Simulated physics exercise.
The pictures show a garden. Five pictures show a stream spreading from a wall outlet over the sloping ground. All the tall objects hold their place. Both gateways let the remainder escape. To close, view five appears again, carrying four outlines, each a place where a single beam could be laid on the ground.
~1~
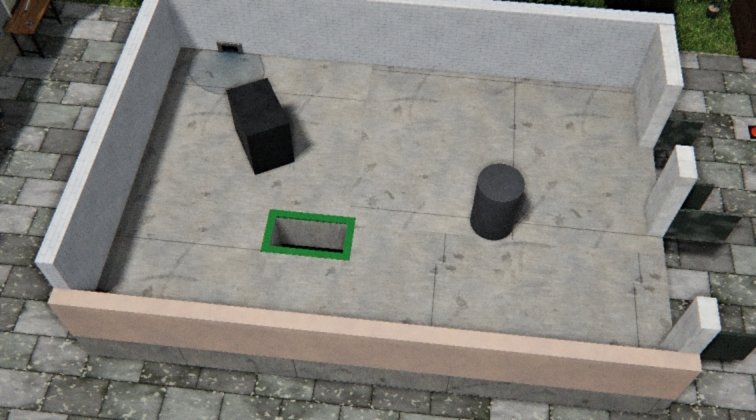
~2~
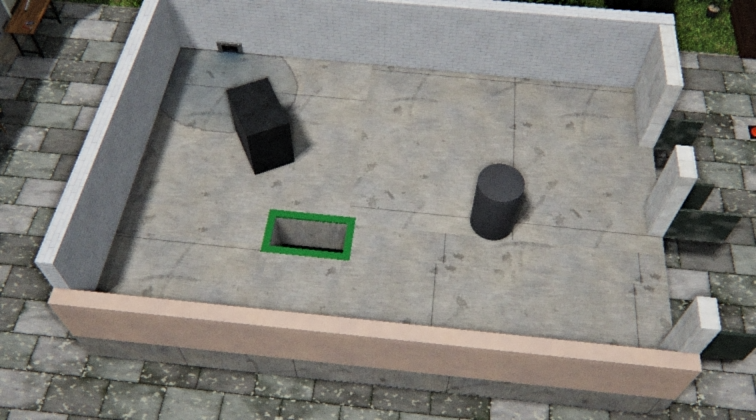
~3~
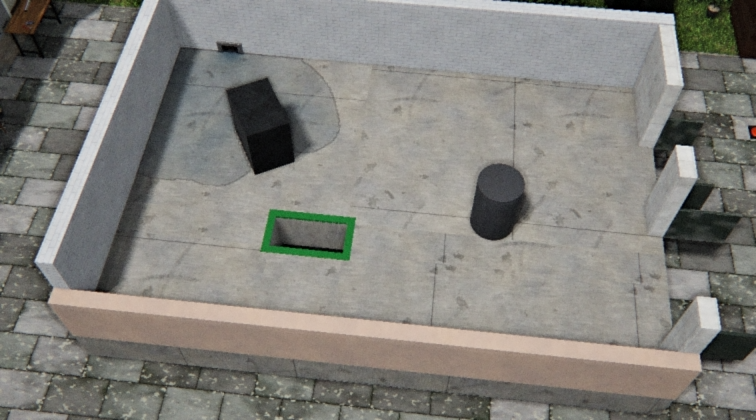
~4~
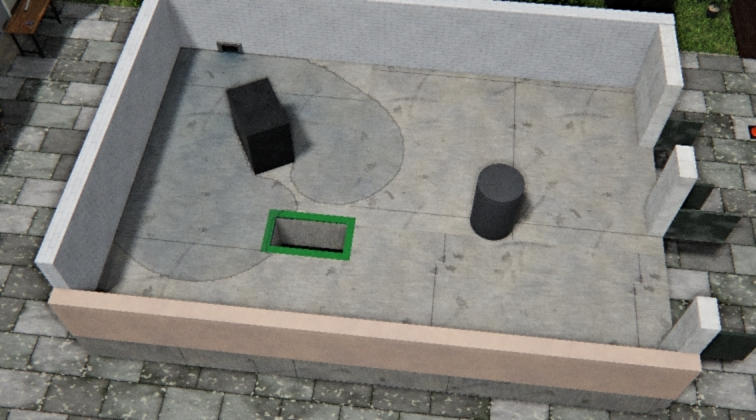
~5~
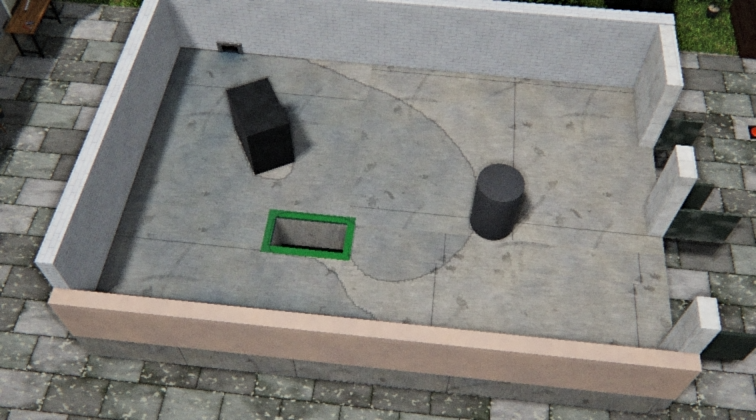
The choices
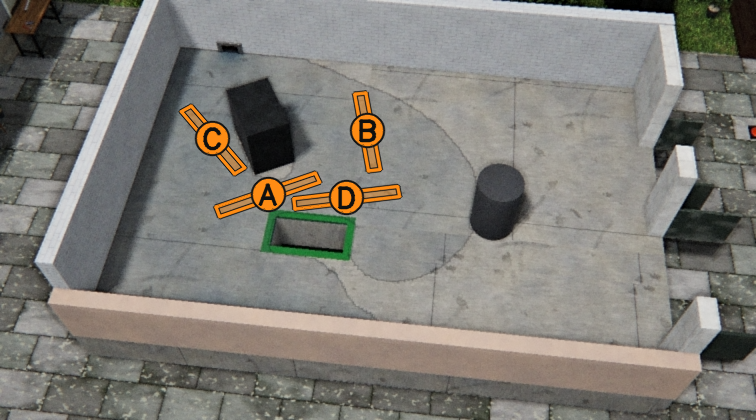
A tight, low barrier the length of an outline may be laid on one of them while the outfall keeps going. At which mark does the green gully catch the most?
Spot B.
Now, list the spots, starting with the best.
Best to worst: B, D, C, A.
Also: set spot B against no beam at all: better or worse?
Spot B is better.
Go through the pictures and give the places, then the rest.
In the first picture, outfall at (230, 48); green gully at (309, 235); open gate at (653, 289); open gate at (642, 175); front seen at (202, 85), 3 % of the ground wet; green gully still dry.
In the second picture, front seen at (224, 127), 8 % of the ground wet; green gully still dry.
In the third picture, front seen at (231, 180), 15 % of the ground wet; green gully still dry.
In the fourth picture, front seen at (203, 273), 30 % of the ground wet; green gully still dry.
In the fifth picture, front seen at (439, 252), 49 % of the ground wet; green gully taking water.
On the marked copy, A from (217, 211) to (317, 177); B from (360, 93) to (374, 170); C from (186, 108) to (239, 170); D from (294, 203) to (398, 191).
Choosing A, about 5 % of the stream goes into the green gully, about 94 % out by the gates.
Choosing B, about 27 % of the stream goes into the green gully, about 71 % out by the gates.
Choosing C, about 12 % of the stream goes into the green gully, about 87 % out by the gates.
Choosing D, about 16 % of the stream goes into the green gully, about 83 % out by the gates.
